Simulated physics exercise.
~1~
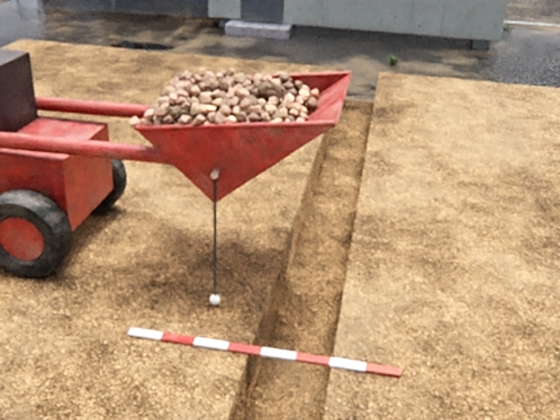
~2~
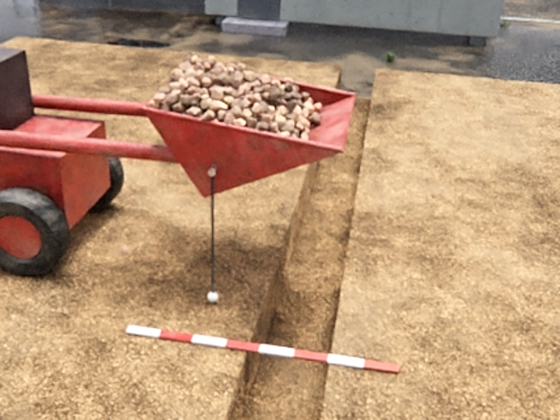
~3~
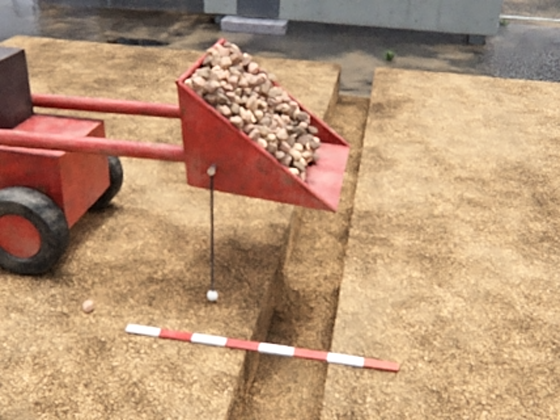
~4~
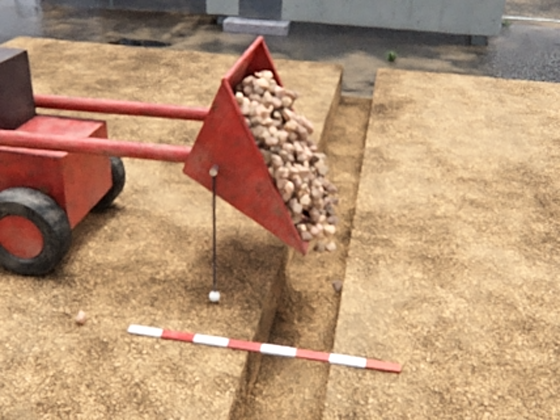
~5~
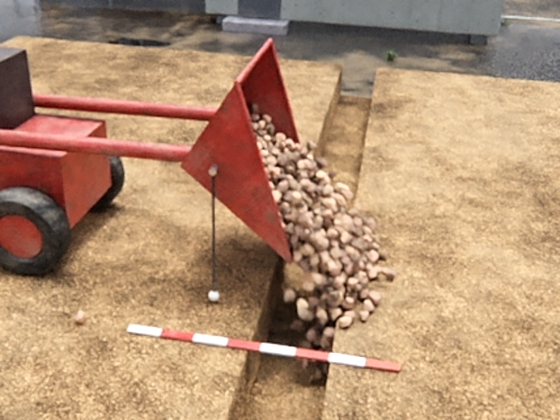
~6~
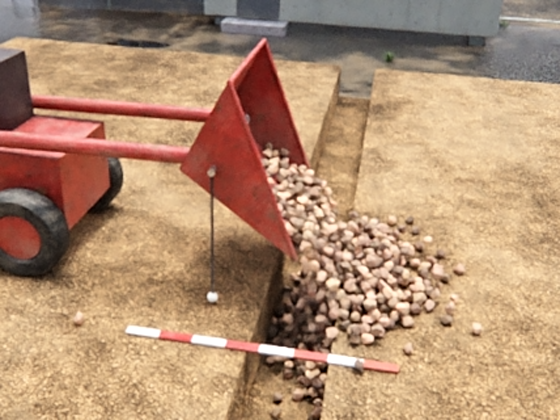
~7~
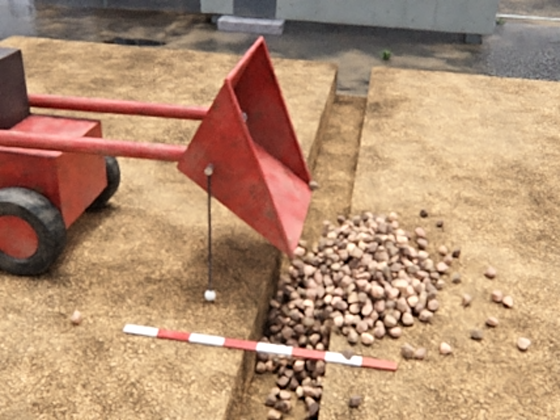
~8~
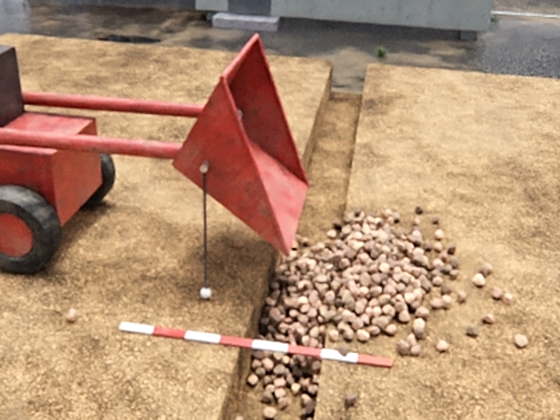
On a patch of sandy, gravelly ground beside wet pavement, a red loader with black tyres holds a heaped bucket of brownish-pink stones next to a narrow trench, with a red-and-white striped staff lying across it. The bucket tips forward to the right, and the heap slides toward its lower lip. As it steepens, the stones pour out in a thick stream, dropping into the trench and piling up over its far edge. The last ones leave the tilted bucket, which ends up empty. Most of the stones lie in the trench, while the rest spread across the ground beyond, a few scattered farther right.
